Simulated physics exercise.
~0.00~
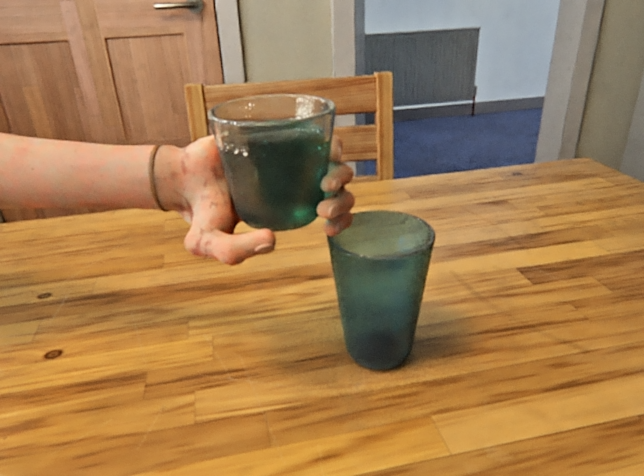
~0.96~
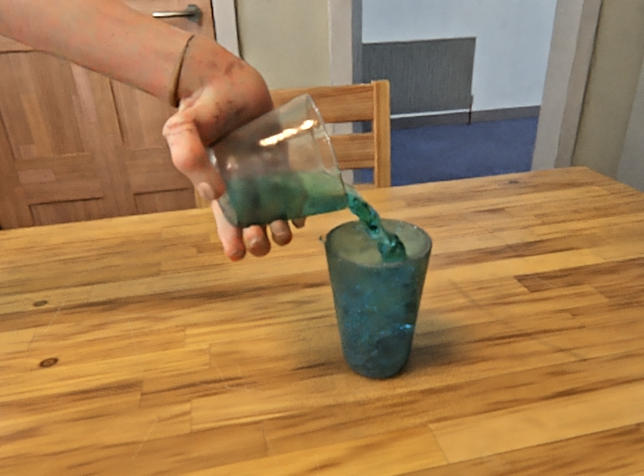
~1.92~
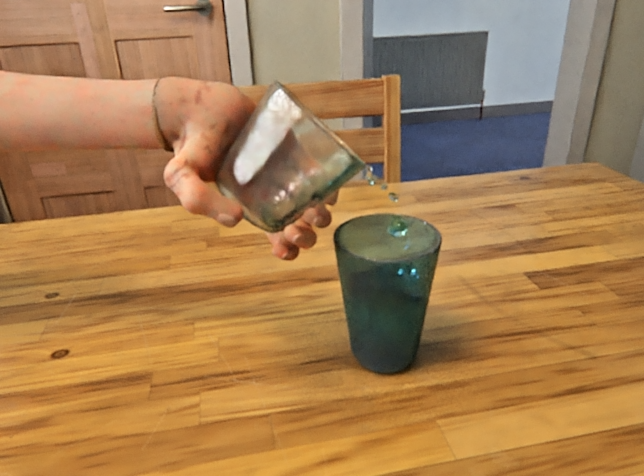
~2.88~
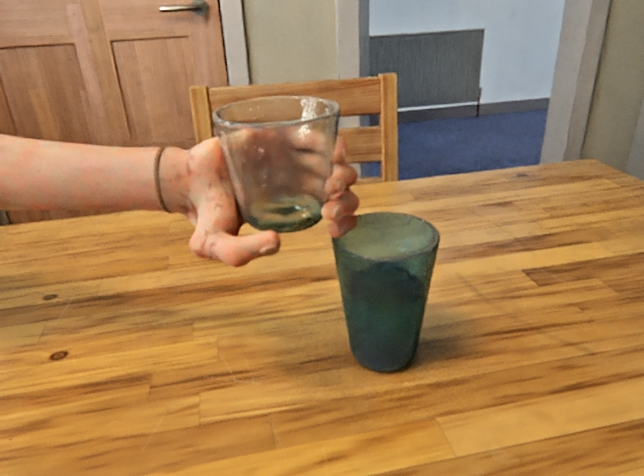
A wooden table stands in a room with a panelled door, a chair and a blue-carpeted area behind it, seen from slightly above by a gently swaying camera. A hand reaching in from the left holds a clear drinking glass of blue-green liquid beside a teal-tinted tumbler. The hand tips the glass to the right, and a stream falls into the tumbler. With the glass still tilted and nearly empty, the last drops fall from its rim. Finally the hand holds the glass upright, almost empty, beside the darker-looking tumbler on the table.
